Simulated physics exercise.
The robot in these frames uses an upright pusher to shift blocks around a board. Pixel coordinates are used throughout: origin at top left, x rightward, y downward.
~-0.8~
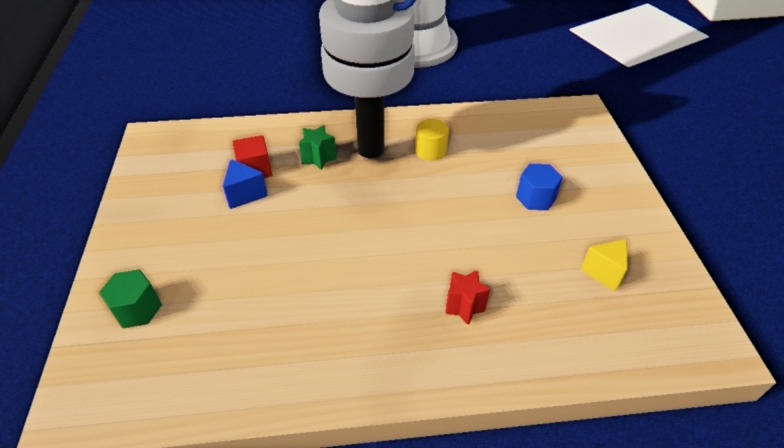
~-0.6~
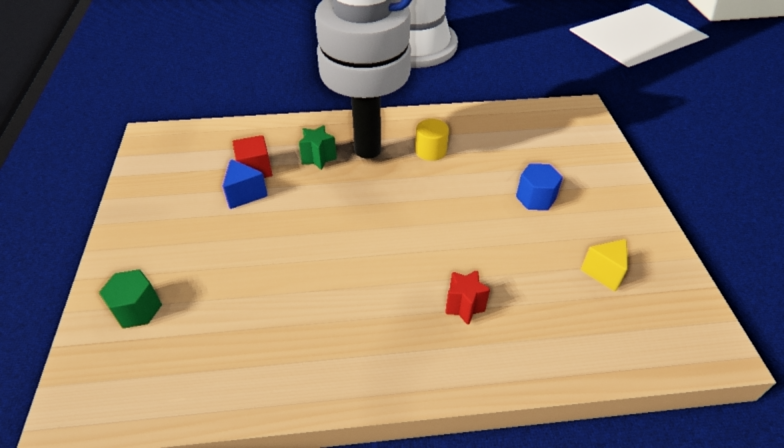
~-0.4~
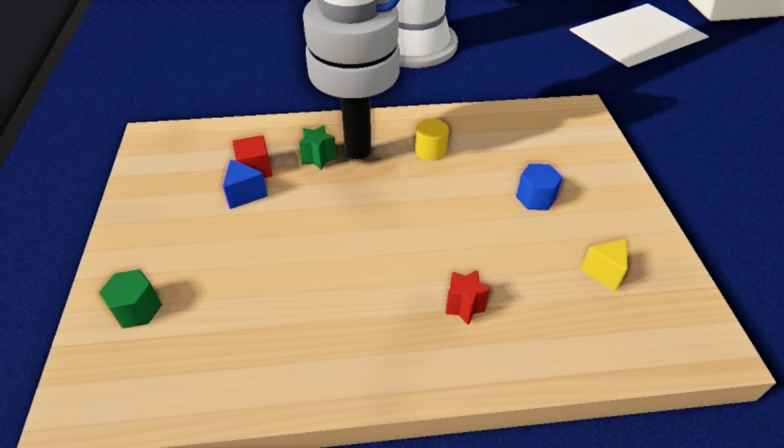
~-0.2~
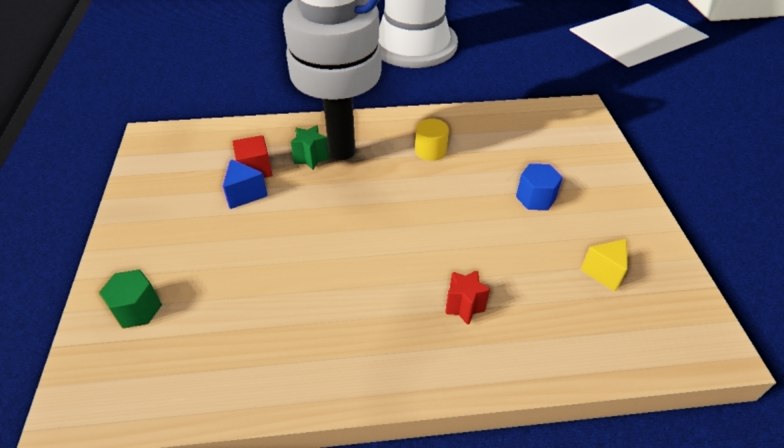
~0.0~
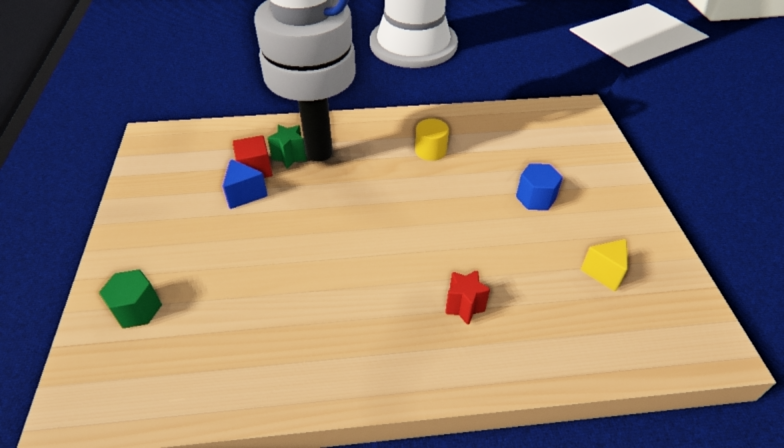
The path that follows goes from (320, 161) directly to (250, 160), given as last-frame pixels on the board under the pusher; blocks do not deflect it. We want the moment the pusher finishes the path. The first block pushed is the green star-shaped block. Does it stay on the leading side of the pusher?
The pusher passes it.
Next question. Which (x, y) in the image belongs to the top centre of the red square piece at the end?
Its top centre is at about (217, 150).
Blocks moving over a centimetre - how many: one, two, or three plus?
It should be two.
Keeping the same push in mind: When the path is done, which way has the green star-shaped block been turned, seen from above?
From overhead, the rotation is clockwise.
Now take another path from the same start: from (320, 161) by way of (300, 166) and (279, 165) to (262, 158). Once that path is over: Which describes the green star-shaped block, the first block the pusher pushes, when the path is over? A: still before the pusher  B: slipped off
Letter A.
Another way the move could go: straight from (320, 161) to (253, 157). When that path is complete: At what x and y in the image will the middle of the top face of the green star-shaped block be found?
Put as a pixel place, it's (243, 119).
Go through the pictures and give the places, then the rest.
Lower end of the pusher at (371, 150), tops of blocks, blue triangular piece at (239, 172), red square piece at (250, 146), green star-shaped block at (316, 135), in the first frame.
Pusher at (368, 150), blocks as before, in the second frame.
Pusher at (358, 151), blocks as before, in the third frame.
Pusher at (342, 152), green star-shaped block at (308, 135), in the fourth frame.
Pusher at (319, 153), blue triangular piece at (239, 172), red square piece at (250, 146), green star-shaped block at (286, 134), in the fifth frame.
On the path given first. Halfway along, pusher at (283, 153); red square piece at (241, 146), turned 25° anticlockwise; green star-shaped block at (264, 126), turned 55° clockwise.
At the end, pusher at (248, 152); blue triangular piece at (235, 174), turned 20° anticlockwise; red square piece at (217, 150), turned 40° anticlockwise; green star-shaped block at (248, 121), turned 105° clockwise.
